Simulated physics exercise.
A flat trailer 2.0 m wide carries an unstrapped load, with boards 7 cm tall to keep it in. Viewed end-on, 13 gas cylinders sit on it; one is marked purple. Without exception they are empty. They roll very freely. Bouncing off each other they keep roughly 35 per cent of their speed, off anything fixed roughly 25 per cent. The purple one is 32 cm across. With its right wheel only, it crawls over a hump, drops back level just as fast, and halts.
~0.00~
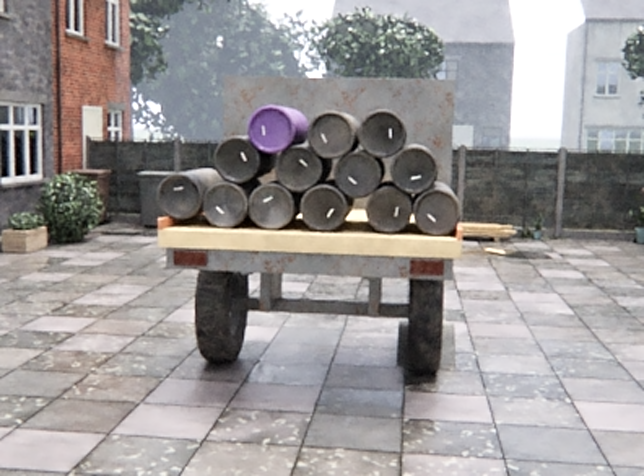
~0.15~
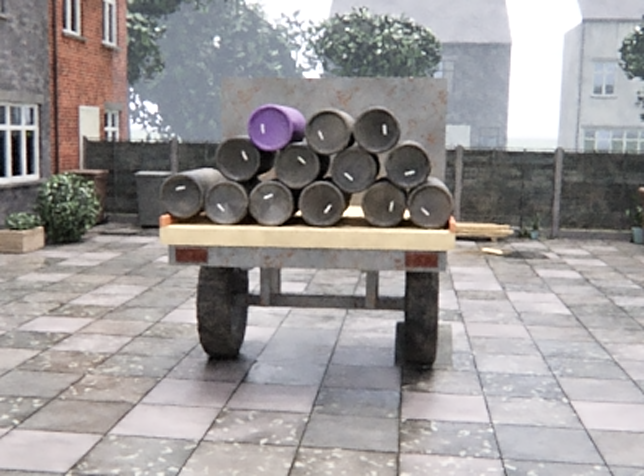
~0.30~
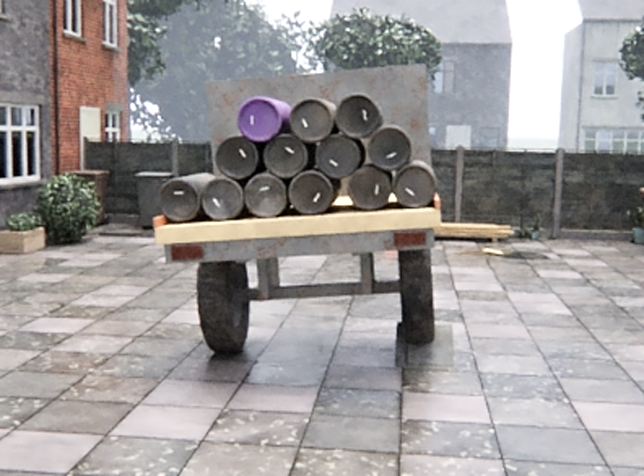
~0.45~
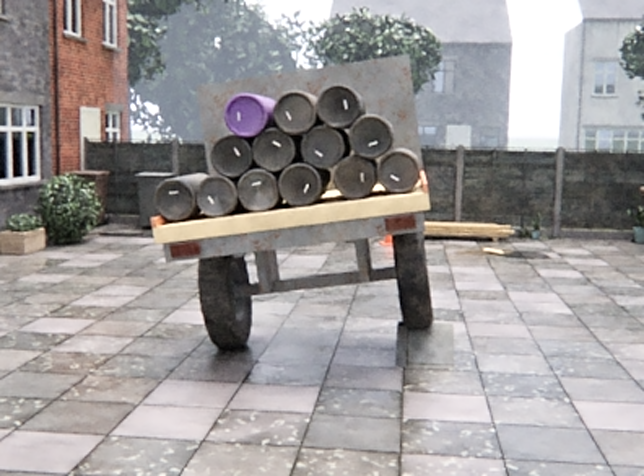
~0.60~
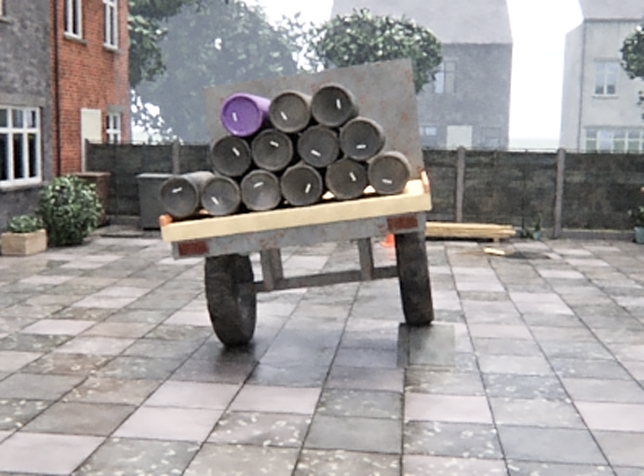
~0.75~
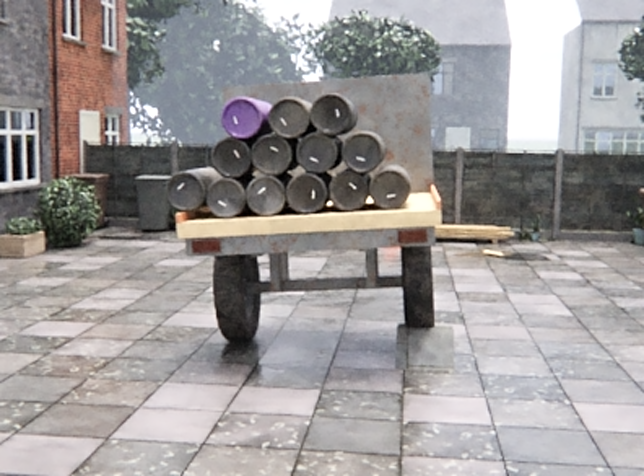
A flatbed trailer loaded with stacked cylinders stands on a paved yard, seen end-on from a still camera, with brick houses, trees and a dark fence behind. The cylinders are dark grey except for a purple one at the top left, above a pale wooden deck. The trailer creeps away, its right side rising as the deck tilts left and the cylinders shift left, then it swings partway back towards level.
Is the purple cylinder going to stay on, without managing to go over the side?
No. It's off the trailer.
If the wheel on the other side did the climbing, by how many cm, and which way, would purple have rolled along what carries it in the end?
It would finish around 0 centimetres left of its start.
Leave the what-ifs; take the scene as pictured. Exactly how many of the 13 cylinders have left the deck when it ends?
Exactly 3 of the lot.
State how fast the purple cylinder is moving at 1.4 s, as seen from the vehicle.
Near 0.1 m/s at that time.
By 1.4 s, purple is up on others, 30 cm from the left edge, rolling left; 1 of 13 is off.
By 2.2 s, purple is dropping off the left side; 3 of 13 are off.
Finally (5.2 s), purple is down on the left; 3 of 13 are off.
